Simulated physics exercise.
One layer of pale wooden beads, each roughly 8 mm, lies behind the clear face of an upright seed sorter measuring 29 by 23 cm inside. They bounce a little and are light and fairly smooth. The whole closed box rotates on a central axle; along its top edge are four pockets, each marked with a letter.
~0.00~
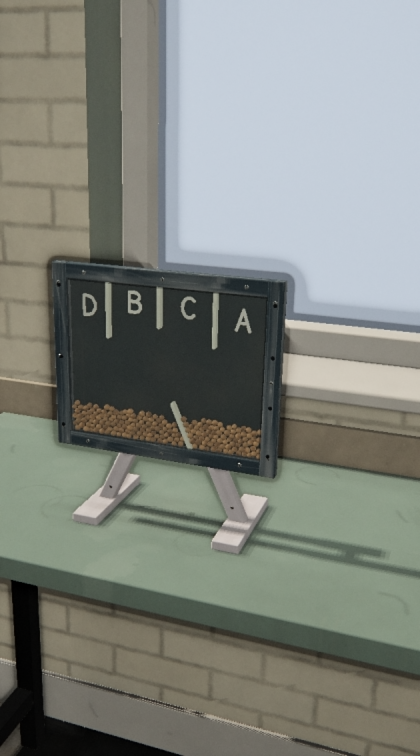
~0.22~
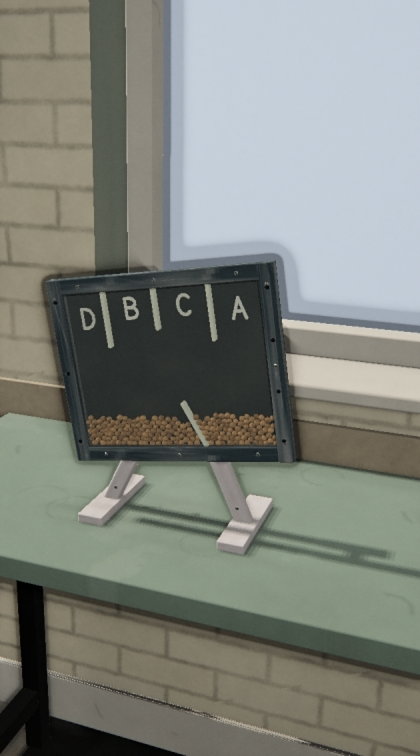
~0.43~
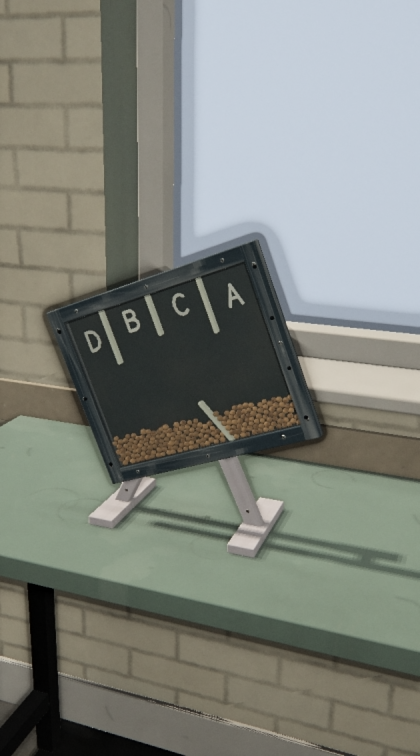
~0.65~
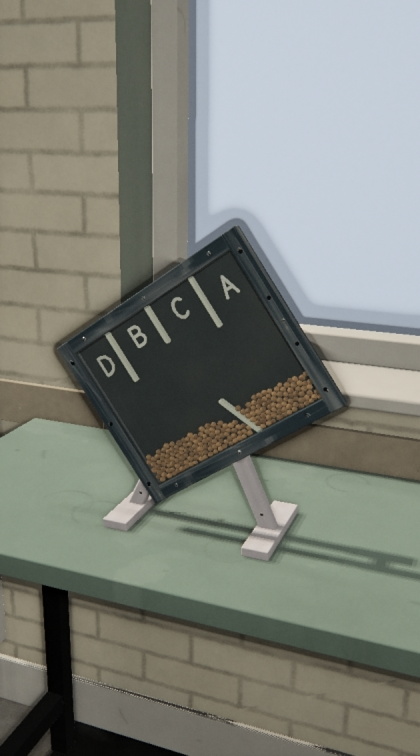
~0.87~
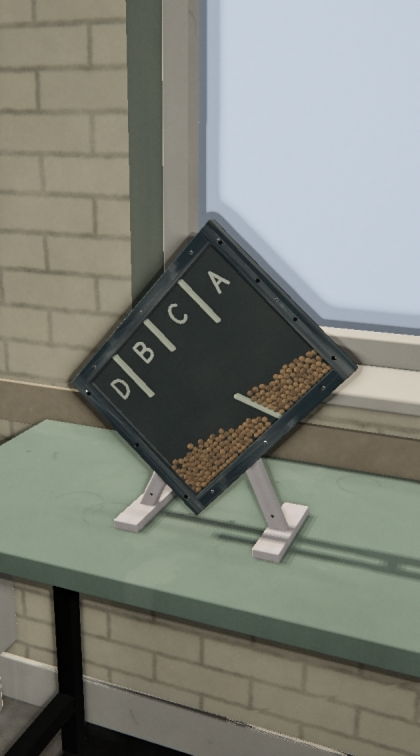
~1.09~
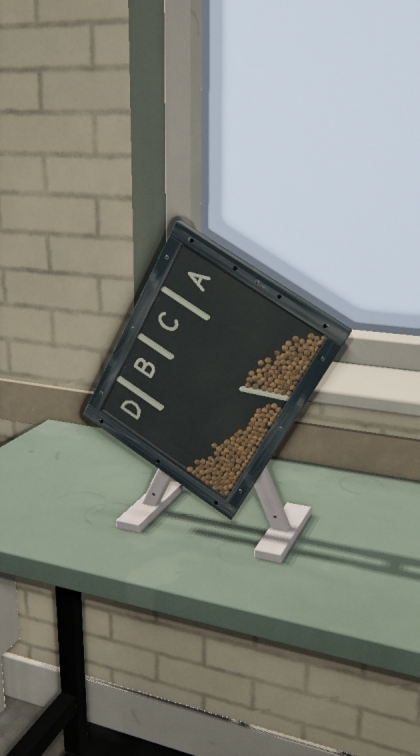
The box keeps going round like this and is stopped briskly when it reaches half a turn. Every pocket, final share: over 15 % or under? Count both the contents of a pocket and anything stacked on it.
In the end pocket A keeps inside the limit; pocket B breaks the limit; pocket C keeps inside the limit; pocket D breaks the limit.
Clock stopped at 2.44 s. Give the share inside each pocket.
Pocket A: 0; pocket B: 15; pocket C: 0; pocket D: 35.
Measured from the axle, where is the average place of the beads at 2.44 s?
Roughly 8 cm to the right of the axle and 9 cm below it.
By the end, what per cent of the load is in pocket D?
I'd say close to 50 per cent of the load.
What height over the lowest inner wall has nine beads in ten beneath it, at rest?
Roughly 9 centimetres.
After 2.44 s it has turned 145°, the beads' middle is 8 cm right of and 9 cm below the axle; inside pockets, B 15 %, D 35 %.
After 3.09 s it has turned 180°, the beads' middle is 10 cm right of and 5 cm below the axle; inside pockets, B 25 %, D 35 %.
Settled by 4.1 s, A 0 %, B 45 %, C 0 %, D 50 %.
